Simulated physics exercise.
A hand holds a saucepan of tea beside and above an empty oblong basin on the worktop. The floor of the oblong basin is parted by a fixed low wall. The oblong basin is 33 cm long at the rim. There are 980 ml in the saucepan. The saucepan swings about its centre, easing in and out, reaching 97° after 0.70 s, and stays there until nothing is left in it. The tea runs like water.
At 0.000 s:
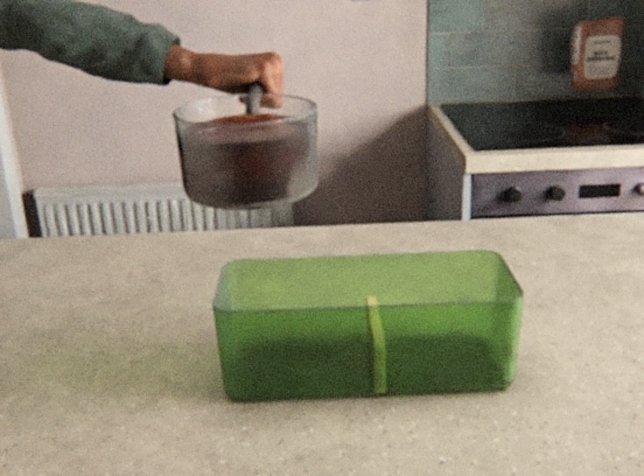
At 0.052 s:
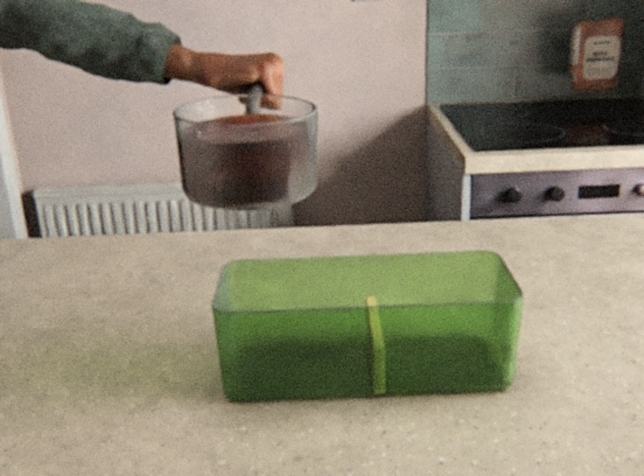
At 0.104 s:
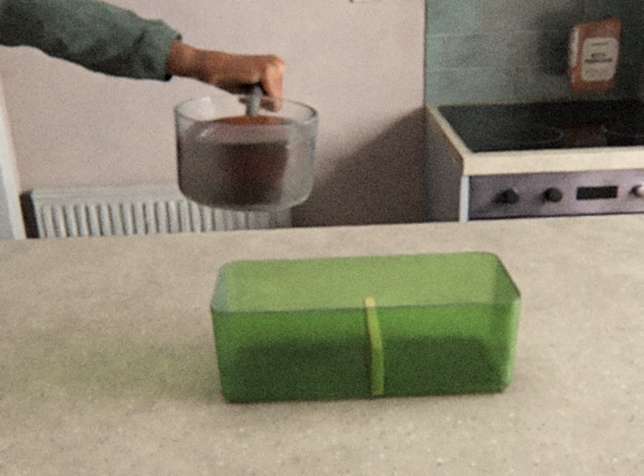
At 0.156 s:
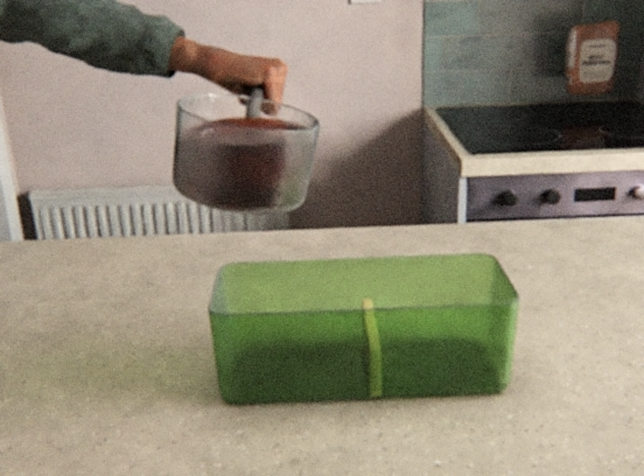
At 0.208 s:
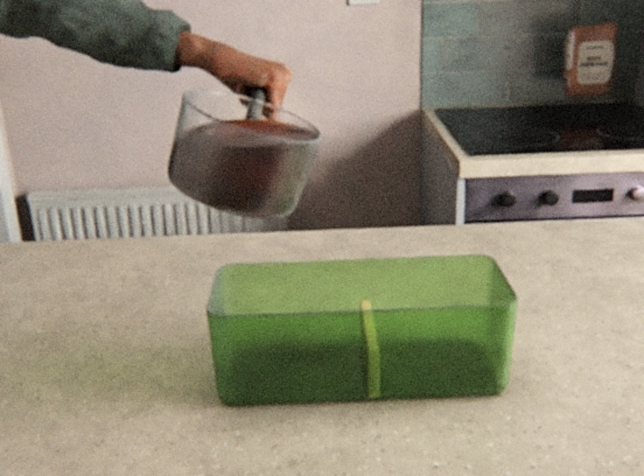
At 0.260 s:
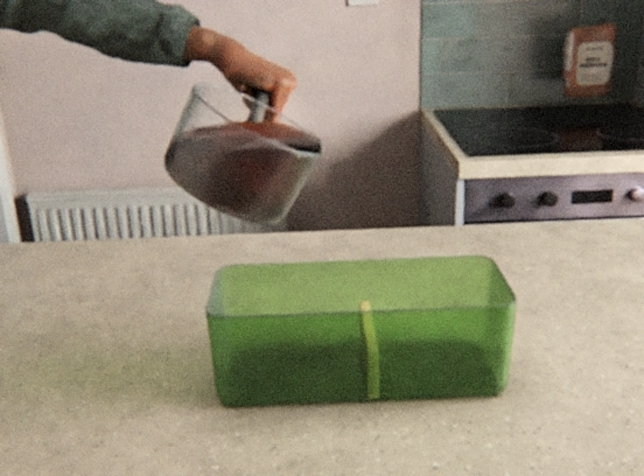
A hand tilting a clear saucepan of reddish-brown tea gradually to the right above a green oblong basin on a kitchen worktop.
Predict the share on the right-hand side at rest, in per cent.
Roughly 56 per cent is past the wall.
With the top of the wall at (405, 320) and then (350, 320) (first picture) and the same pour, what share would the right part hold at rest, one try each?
First 10, then 90 per cent.
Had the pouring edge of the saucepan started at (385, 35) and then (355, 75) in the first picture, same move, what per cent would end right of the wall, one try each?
In turn about 85 and 90 per cent.
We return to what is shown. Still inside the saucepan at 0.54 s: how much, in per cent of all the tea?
About 46 per cent.
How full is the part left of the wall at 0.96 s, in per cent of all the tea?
About 34 per cent.
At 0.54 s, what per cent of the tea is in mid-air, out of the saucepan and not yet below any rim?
Some 40 per cent.
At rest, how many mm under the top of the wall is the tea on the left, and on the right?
Some 38 mm on the left and 28 mm on the right.
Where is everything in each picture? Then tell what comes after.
Tilt 0°; pouring edge (316, 108); surface from (180, 131) to (315, 125); the oblong basin's rim runs from (219, 287) to (511, 275); the wall's top is at (375, 321), in the first frame.
Tilt 1°; pouring edge (316, 110); surface from (180, 131) to (314, 127), in the second frame.
Tilt 5°; pouring edge (317, 116); surface from (180, 131) to (314, 128), in the third frame.
Tilt 11°; pouring edge (319, 125); surface from (179, 132) to (315, 131), in the fourth frame.
Tilt 20°; pouring edge (320, 137); surface from (178, 134) to (317, 134), in the fifth frame.
Tilt 29°; pouring edge (321, 151); surface from (175, 136) to (319, 142); 1 per cent is over the edge, in the sixth frame.
After 0.54 s the tilt is 85° and 46 per cent is still to pour, 2 is left of the wall and 13 right of it.
After 0.75 s the tilt is 97° and 13 per cent is still to pour, 19 is left of the wall and 57 right of it.
After 0.96 s the tilt is 97° and 4 per cent is still to pour, 35 is left of the wall and 57 right of it.
After 1.20 s the tilt is 97° and 1 per cent is still to pour, 41 is left of the wall and 56 right of it.
In the end 43 per cent lies left of the wall, 56 right of it and 1 outside.
